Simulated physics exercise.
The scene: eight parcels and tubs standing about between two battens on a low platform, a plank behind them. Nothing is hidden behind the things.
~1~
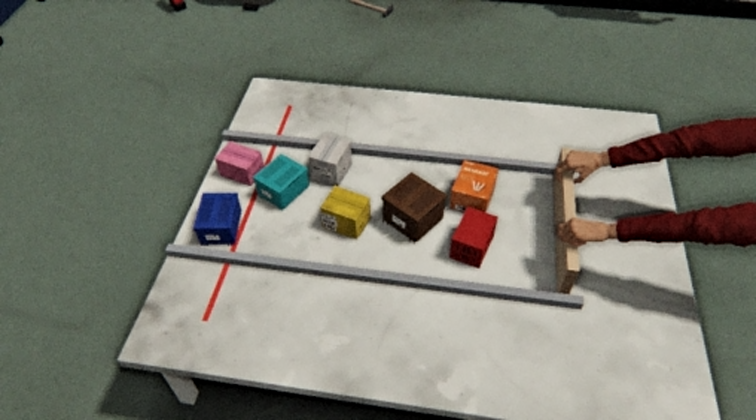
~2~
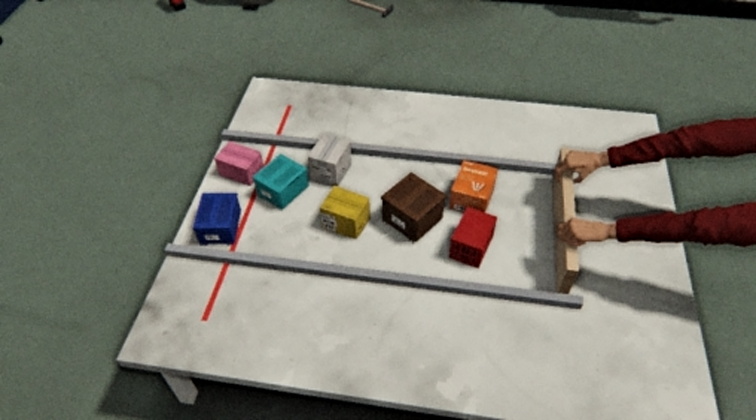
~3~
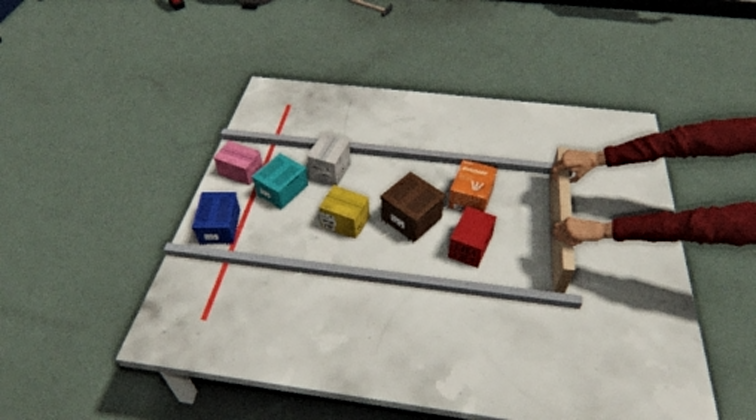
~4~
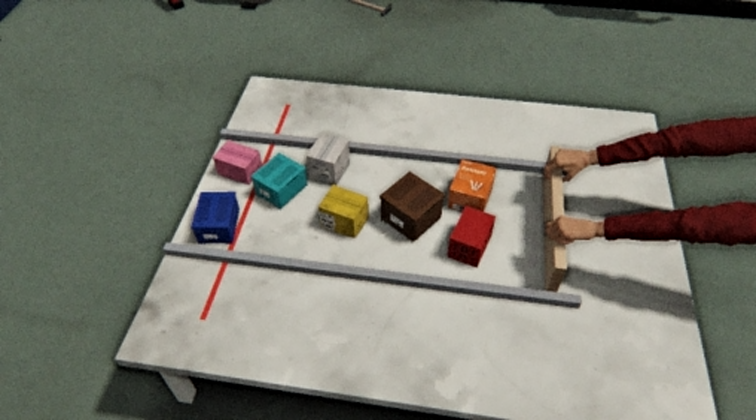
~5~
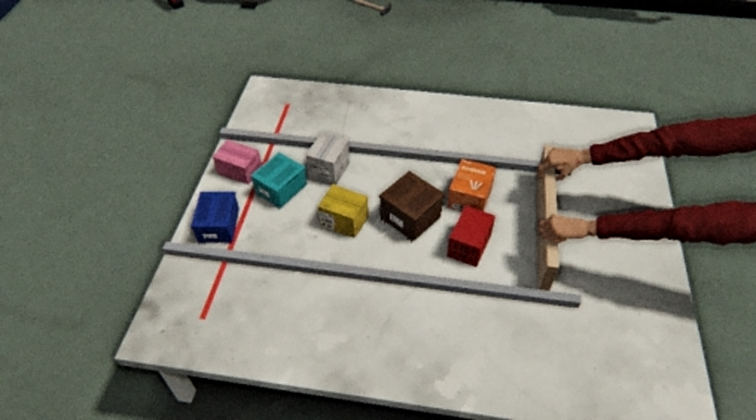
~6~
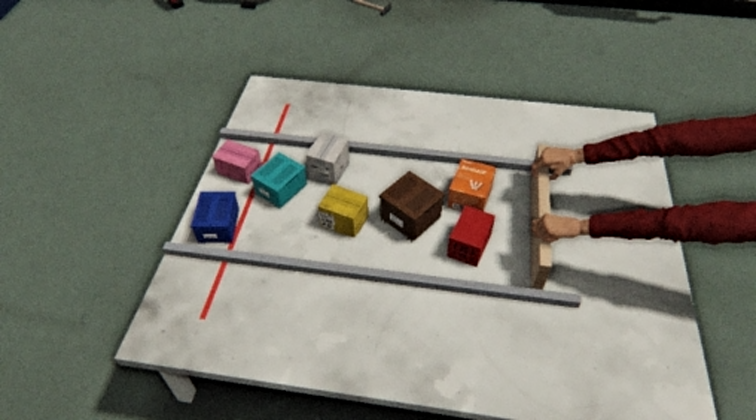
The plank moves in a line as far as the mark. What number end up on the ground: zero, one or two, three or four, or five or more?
The number that fall off is three or four.
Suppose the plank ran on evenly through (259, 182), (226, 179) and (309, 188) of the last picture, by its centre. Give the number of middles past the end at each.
It would be 3, 6 and 0.
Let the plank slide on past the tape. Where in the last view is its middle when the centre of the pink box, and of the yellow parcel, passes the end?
At (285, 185) for the pink box; at (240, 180) for the yellow parcel.
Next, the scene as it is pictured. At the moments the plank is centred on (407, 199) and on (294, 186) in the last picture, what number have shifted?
The counts are 4 and 8.
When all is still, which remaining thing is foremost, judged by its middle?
Foremost is the white parcel.
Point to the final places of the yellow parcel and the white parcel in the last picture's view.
Near (189, 217) and (219, 139).
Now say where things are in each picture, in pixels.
In the first frame, pink box (240, 164); blue tote (219, 219); turquoise tote (282, 182); plank (565, 218); tape (254, 197).
In the second frame, blue tote (218, 219); red crate (473, 237).
In the third frame, turquoise tote (281, 182); yellow parcel (345, 212).
In the fourth frame, pink box (238, 163); orange box (472, 188).
In the fifth frame, blue tote (217, 218); plank (546, 215).
In the sixth frame, pink box (238, 162); blue tote (217, 217); turquoise tote (280, 181); plank (540, 214); tape (252, 195).
Soon after, none off yet; pink box at rest near (238, 162); blue tote at rest near (217, 217); turquoise tote at rest near (280, 181).
After that, none off yet; pink box at rest near (238, 162); blue tote at rest near (217, 217); turquoise tote displaced a little near (270, 177).
In the end, the number that fall off is three or four; gone, turquoise tote, blue tote and pink box.
